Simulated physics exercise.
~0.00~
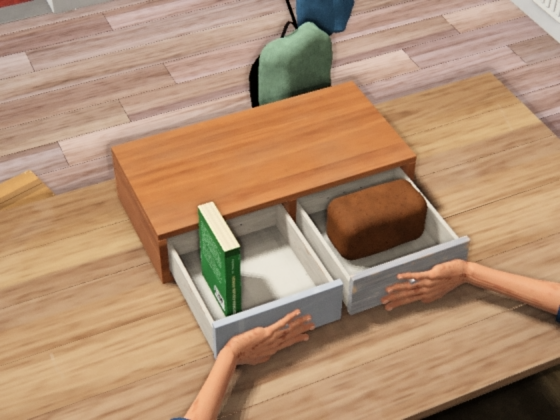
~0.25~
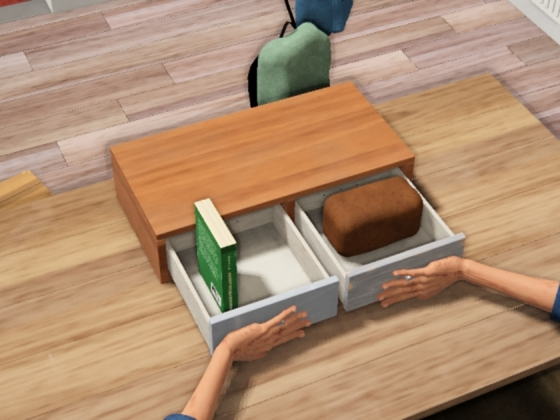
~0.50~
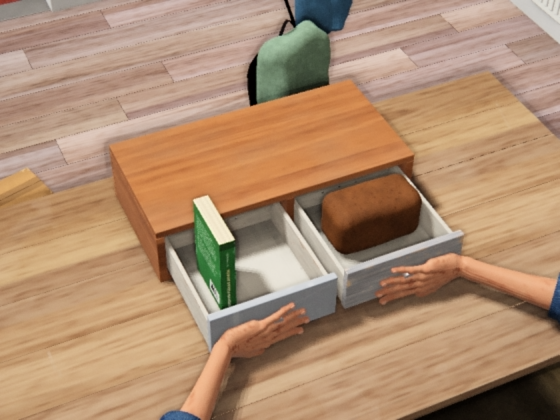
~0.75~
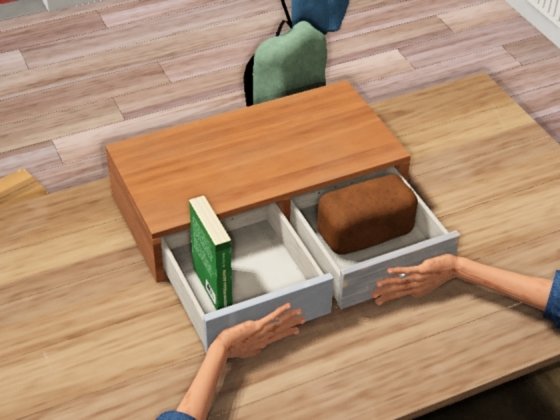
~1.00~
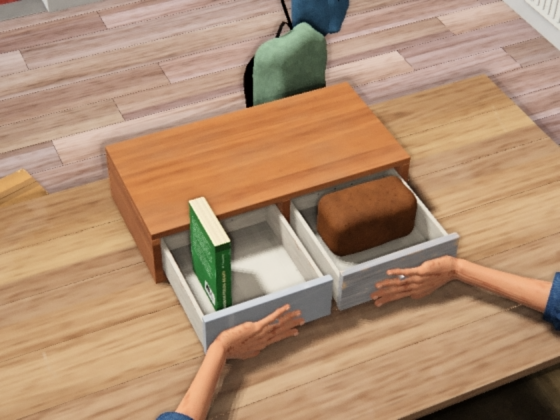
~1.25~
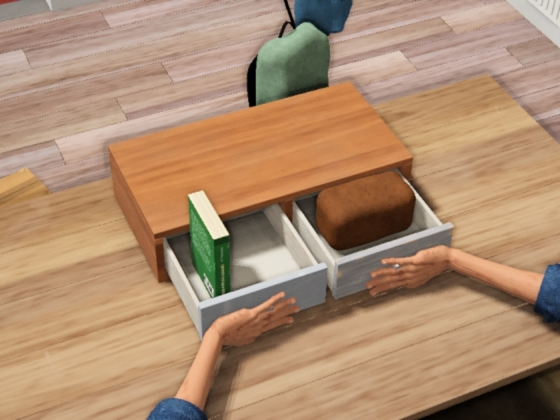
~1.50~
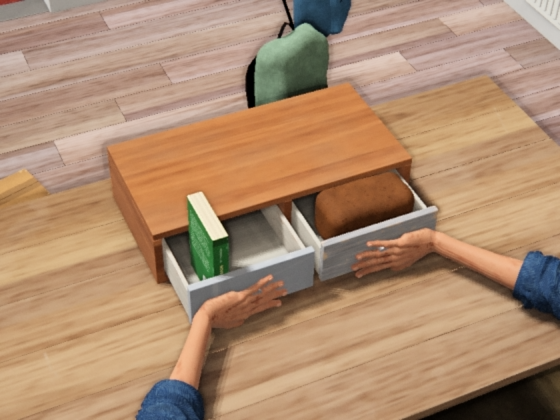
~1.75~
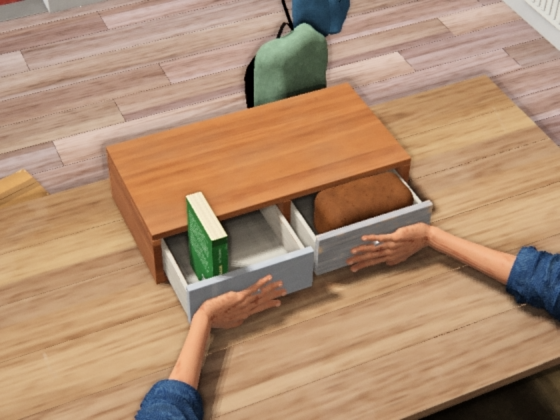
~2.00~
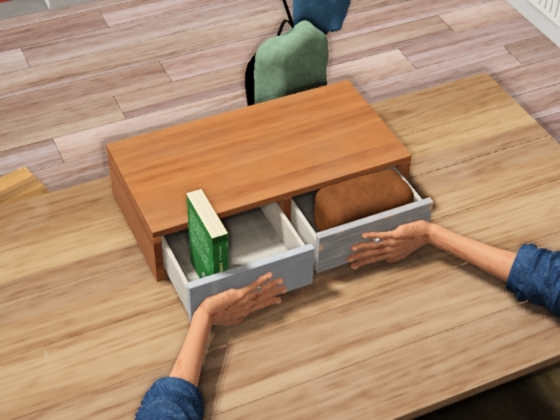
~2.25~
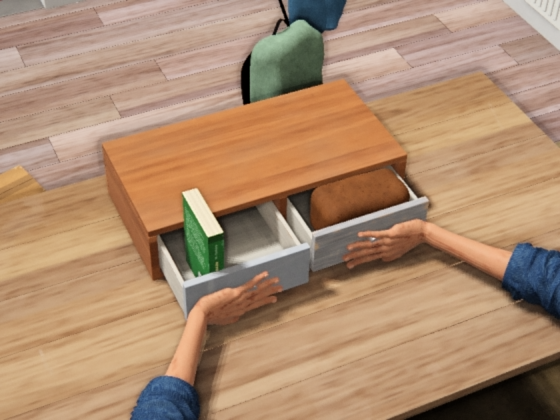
Two hands push the drawers holding a green book and brown loaf partway in, leaving both open.
